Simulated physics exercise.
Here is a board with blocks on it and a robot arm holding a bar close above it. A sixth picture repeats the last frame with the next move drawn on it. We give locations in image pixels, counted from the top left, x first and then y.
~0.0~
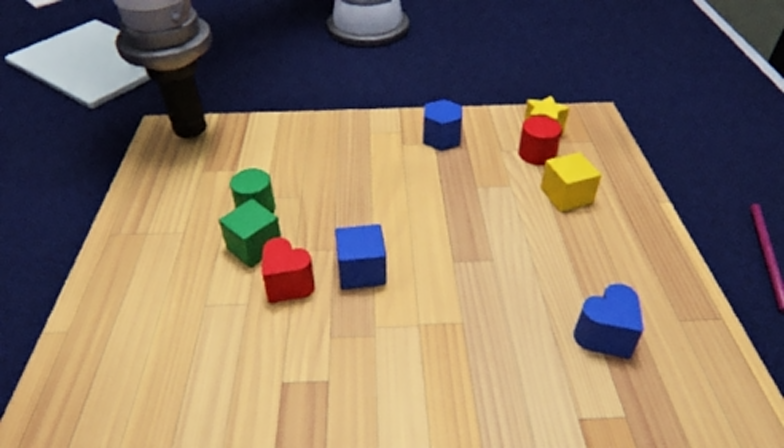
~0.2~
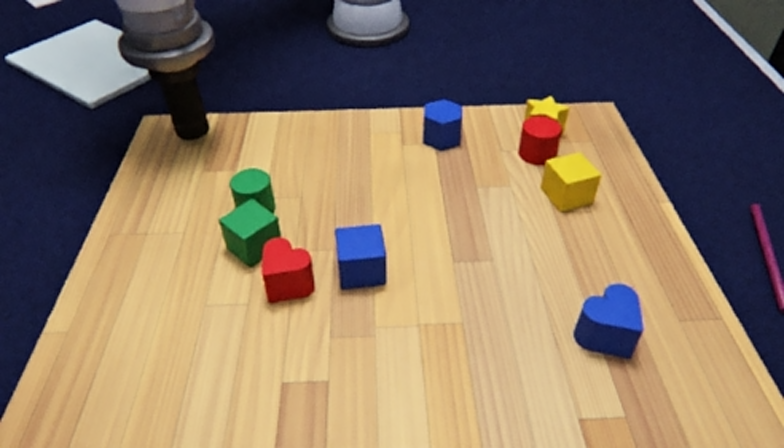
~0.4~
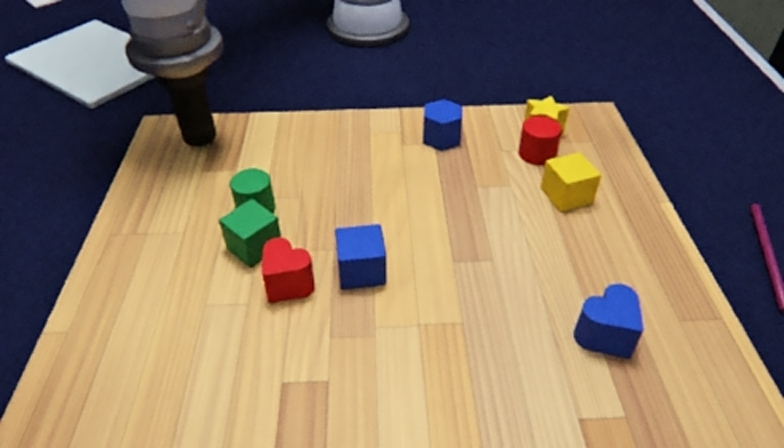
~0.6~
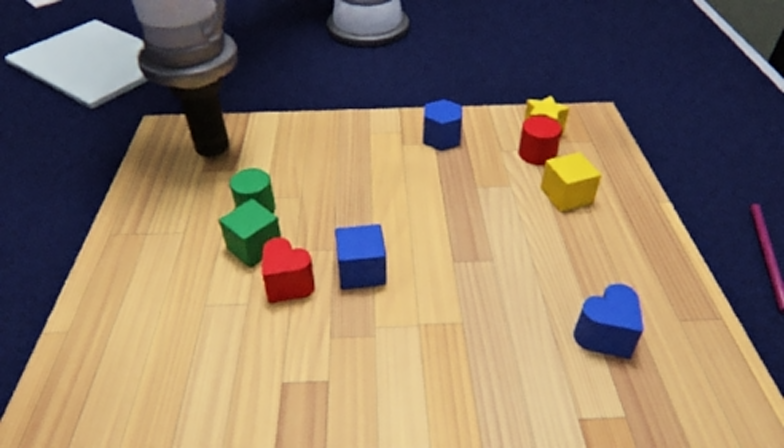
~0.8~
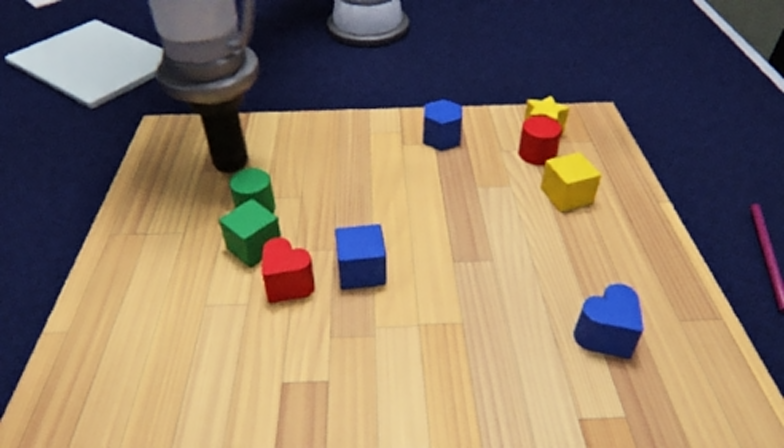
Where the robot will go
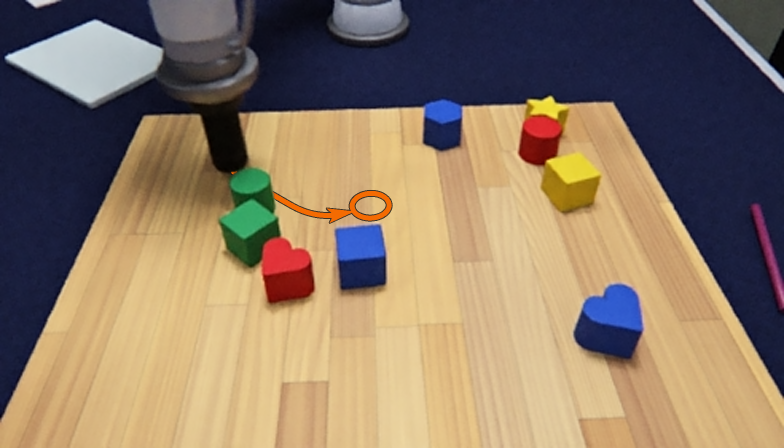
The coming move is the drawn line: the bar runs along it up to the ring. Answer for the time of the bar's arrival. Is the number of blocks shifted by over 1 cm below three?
The answer is yes.
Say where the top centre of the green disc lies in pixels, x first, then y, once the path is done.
Close to (265, 201).
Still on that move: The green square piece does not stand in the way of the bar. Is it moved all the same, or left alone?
It is moved off its spot.
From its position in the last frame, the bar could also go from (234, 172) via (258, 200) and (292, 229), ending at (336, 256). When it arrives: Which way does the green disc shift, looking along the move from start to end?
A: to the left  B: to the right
B (to the right)
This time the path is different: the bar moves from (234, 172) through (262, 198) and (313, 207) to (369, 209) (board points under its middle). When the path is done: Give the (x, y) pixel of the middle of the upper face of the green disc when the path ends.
It sits at (277, 204).
Path on the board, from (234, 172) over (271, 194) and (315, 214) to (371, 205).
On the path given first. One third of the way, bar (270, 185); green square piece (246, 225); green disc (256, 191).
Two thirds of the way, bar (315, 205); green square piece (242, 230), turned 15° anticlockwise; green disc (265, 201).
At the end, bar (370, 196); green square piece (242, 230), turned 15° anticlockwise; green disc (265, 201); blue square piece in place.
